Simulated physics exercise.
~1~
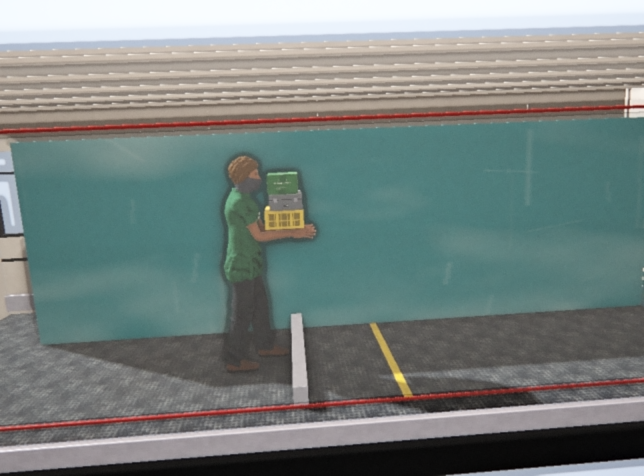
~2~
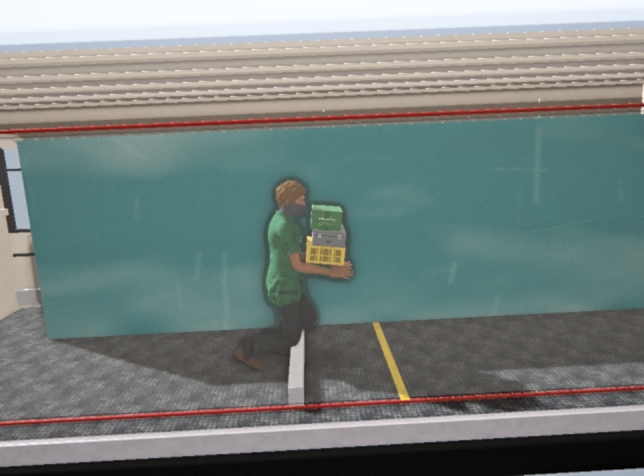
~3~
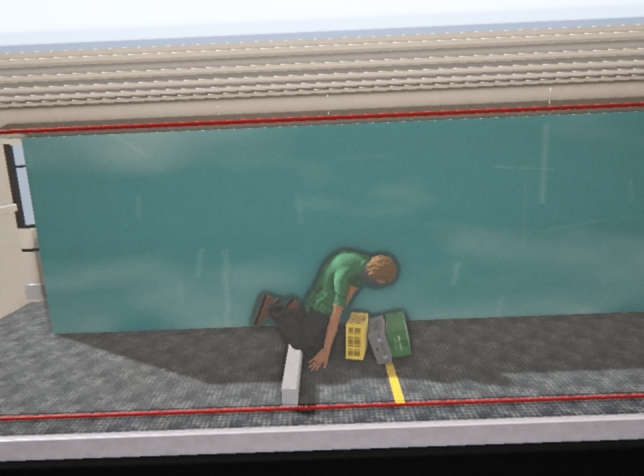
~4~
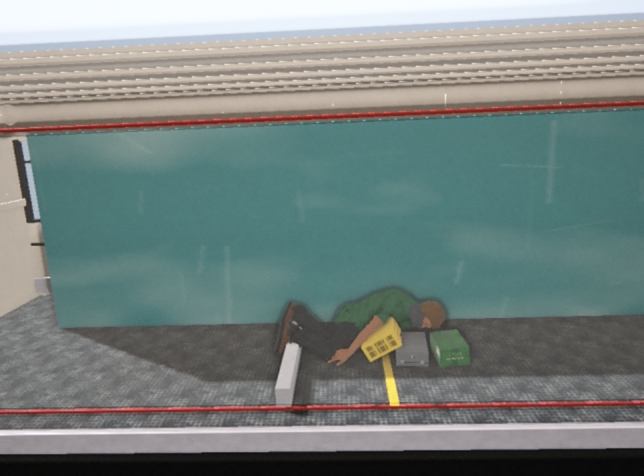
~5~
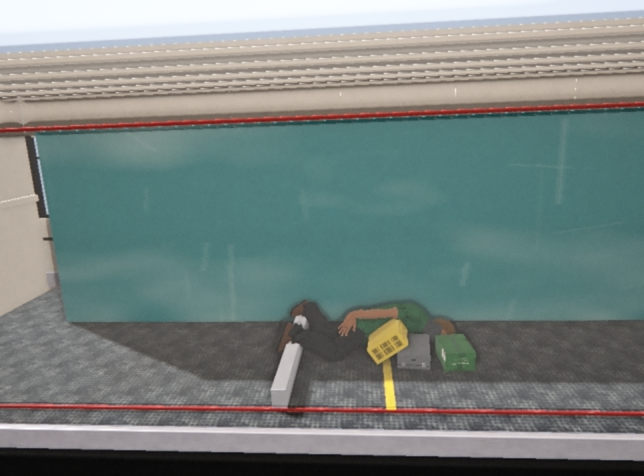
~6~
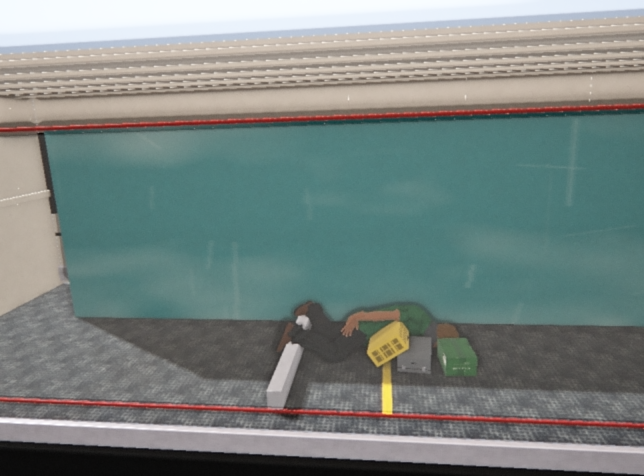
Figure in green shirt carrying three stacked boxes topples rightward over a low rail, landing sprawled with boxes past the yellow line.
